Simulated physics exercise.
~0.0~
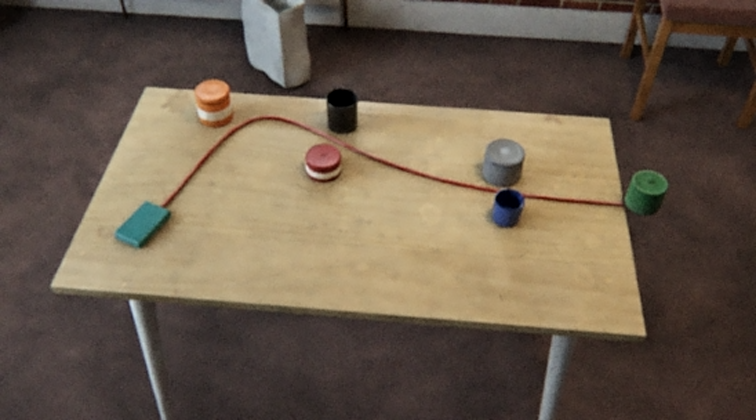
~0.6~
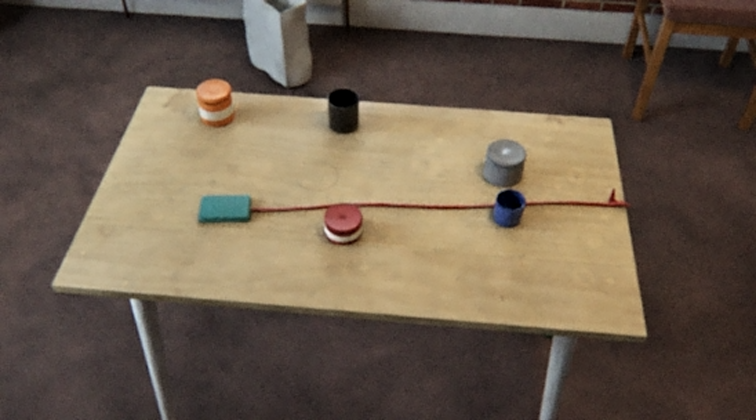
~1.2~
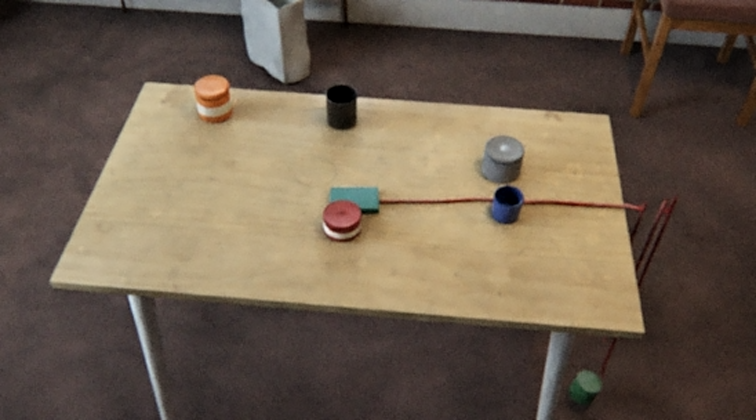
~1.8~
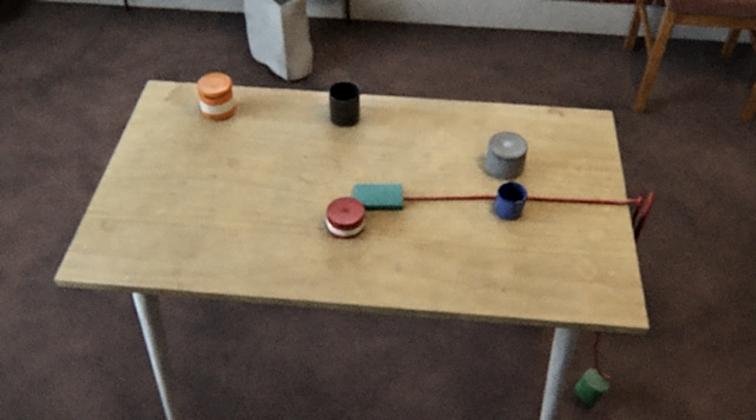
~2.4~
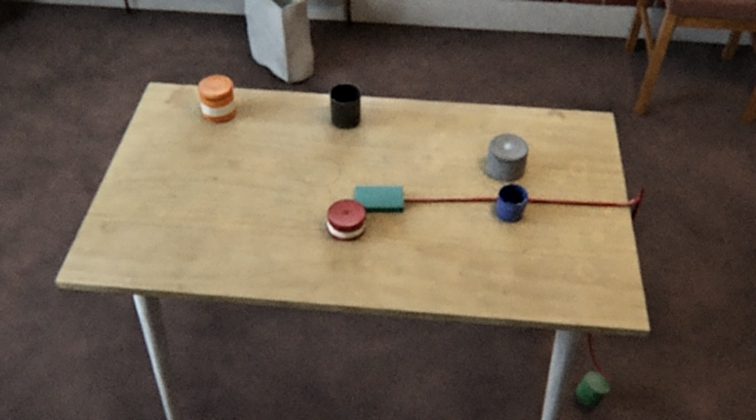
A green cylinder falls off the table, dragging the corded teal block beside the red tin.
